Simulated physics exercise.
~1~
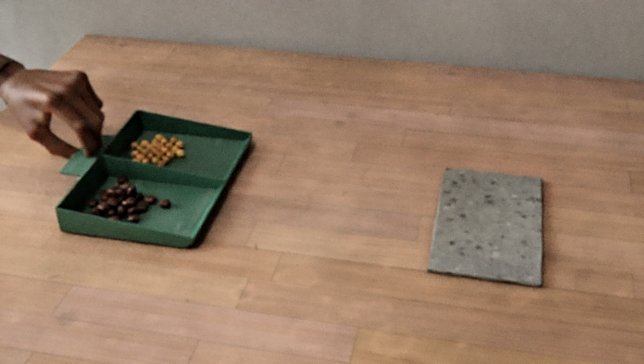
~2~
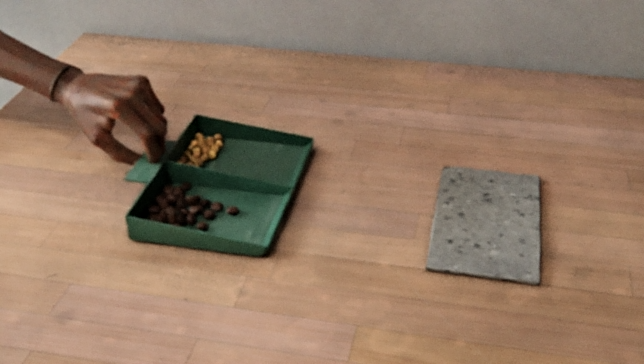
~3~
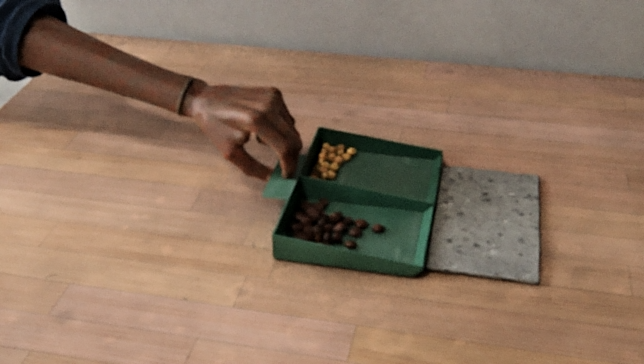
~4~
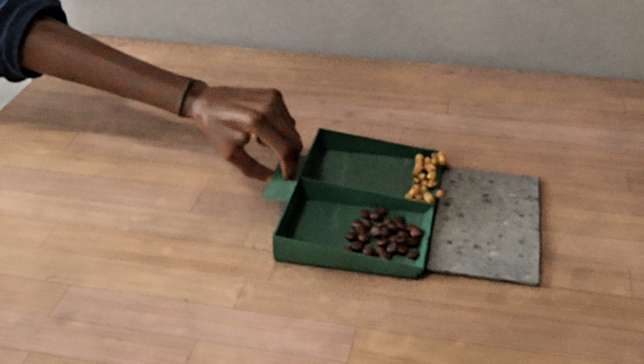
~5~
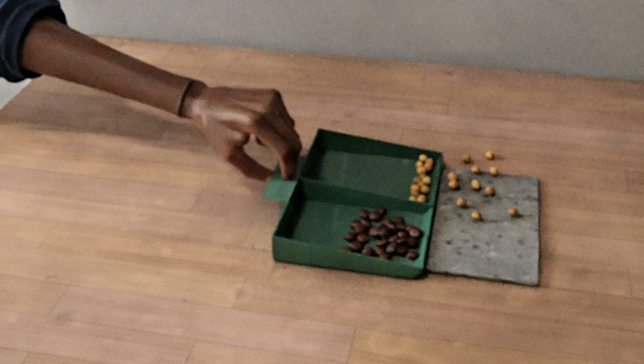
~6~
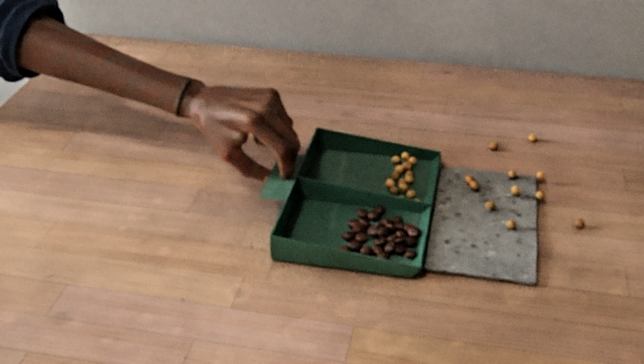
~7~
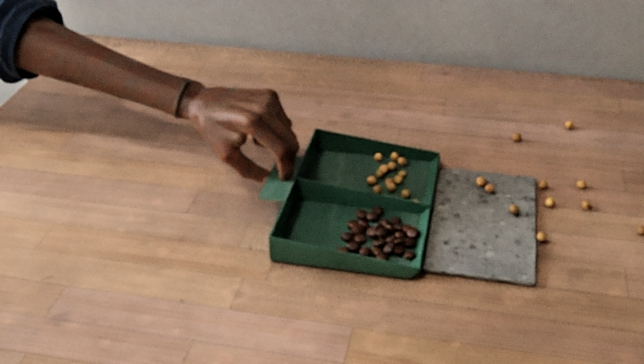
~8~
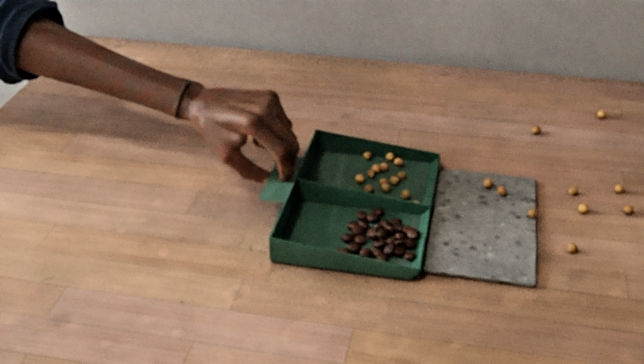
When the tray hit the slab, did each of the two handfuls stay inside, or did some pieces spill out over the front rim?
The near handful of dark beans was held in by the rim. The far handful of yellowish pieces partly spilled out, scattering over the slab and the table.
